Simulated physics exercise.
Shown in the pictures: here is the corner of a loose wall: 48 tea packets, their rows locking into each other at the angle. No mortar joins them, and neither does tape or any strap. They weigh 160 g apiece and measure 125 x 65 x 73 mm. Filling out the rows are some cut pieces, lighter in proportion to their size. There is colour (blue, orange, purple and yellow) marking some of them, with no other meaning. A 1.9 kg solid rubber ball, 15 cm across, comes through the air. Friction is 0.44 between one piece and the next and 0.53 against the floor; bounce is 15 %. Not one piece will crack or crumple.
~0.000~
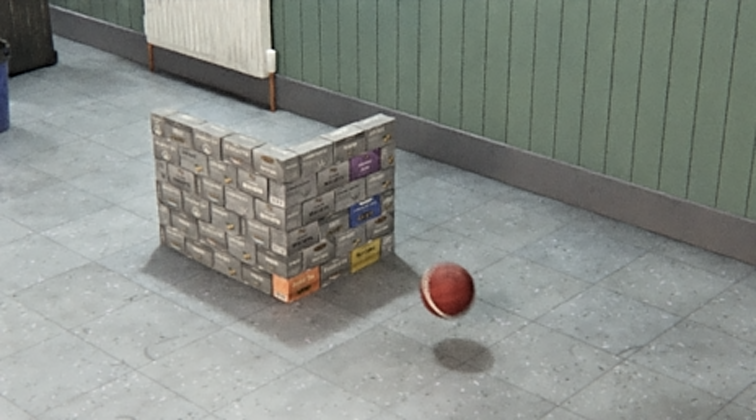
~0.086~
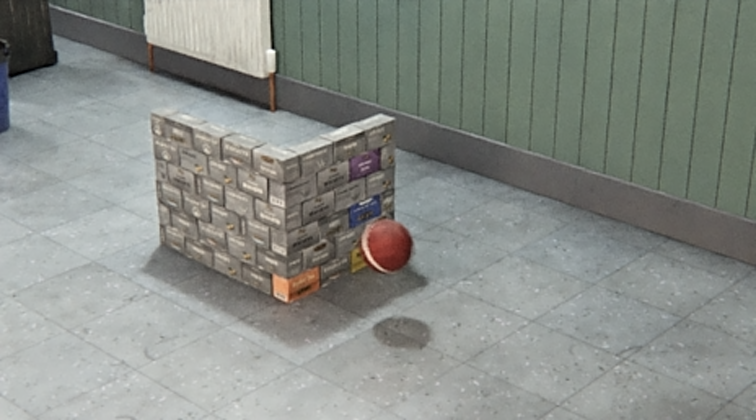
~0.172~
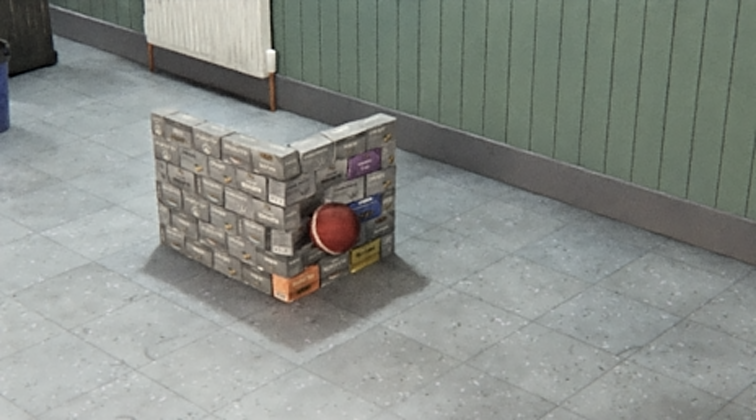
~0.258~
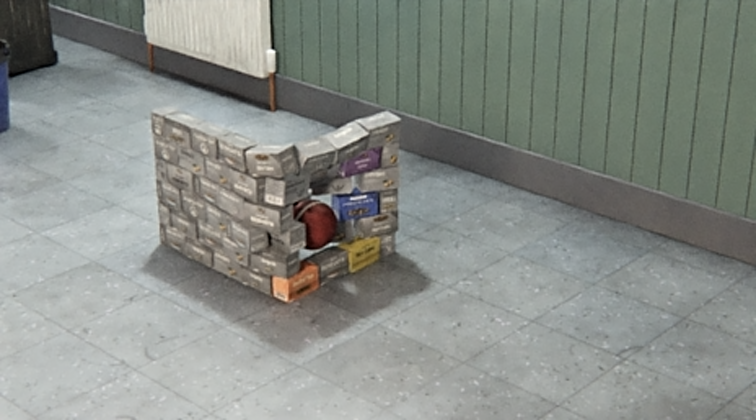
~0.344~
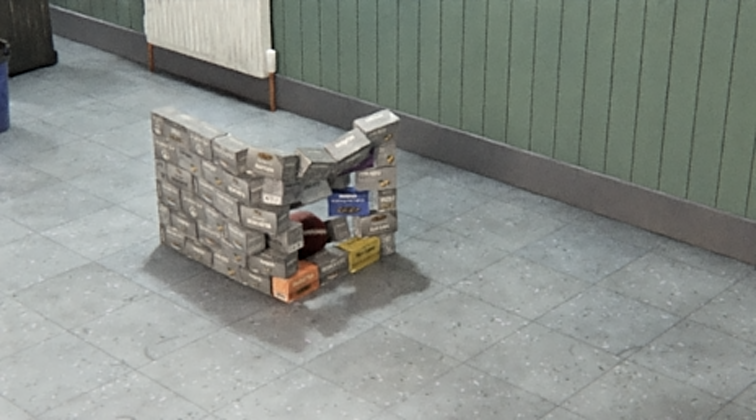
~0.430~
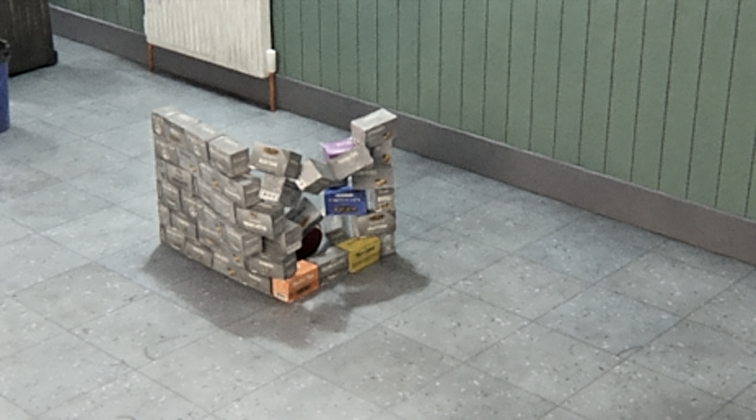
On a grey tiled floor near a green panelled wall, a red ball flew in from the right and smashed through a corner of stacked packets, knocking several loose and opening a ragged gap.
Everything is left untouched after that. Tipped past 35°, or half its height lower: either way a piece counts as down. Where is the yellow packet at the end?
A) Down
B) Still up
The answer is B.
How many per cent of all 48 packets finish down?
About 65% of them.
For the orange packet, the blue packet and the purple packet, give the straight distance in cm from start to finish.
Start to finish, close to orange 0, blue 22, purple 52 centimetres.
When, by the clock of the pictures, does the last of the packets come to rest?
Near 2.0 s.
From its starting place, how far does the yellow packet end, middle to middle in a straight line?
About 0 cm.
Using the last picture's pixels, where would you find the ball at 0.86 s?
It should be about (282, 204) in pixels.
After 0.86 s, ball still moving; 10 of the 48 packets down; yellow packet unmoved; purple packet 11° from how it stood.
After 1.24 s, ball still moving; 33 of the 48 packets down; yellow packet unmoved; blue packet 56° from how it stood, 10 cm lower.
In the end (2.2 s), ball rolling away; 32 of the 48 packets down; yellow packet unmoved; purple packet on its side; blue packet on its side. From the last view, middles, yellow packet near (359, 252), purple packet near (249, 219).
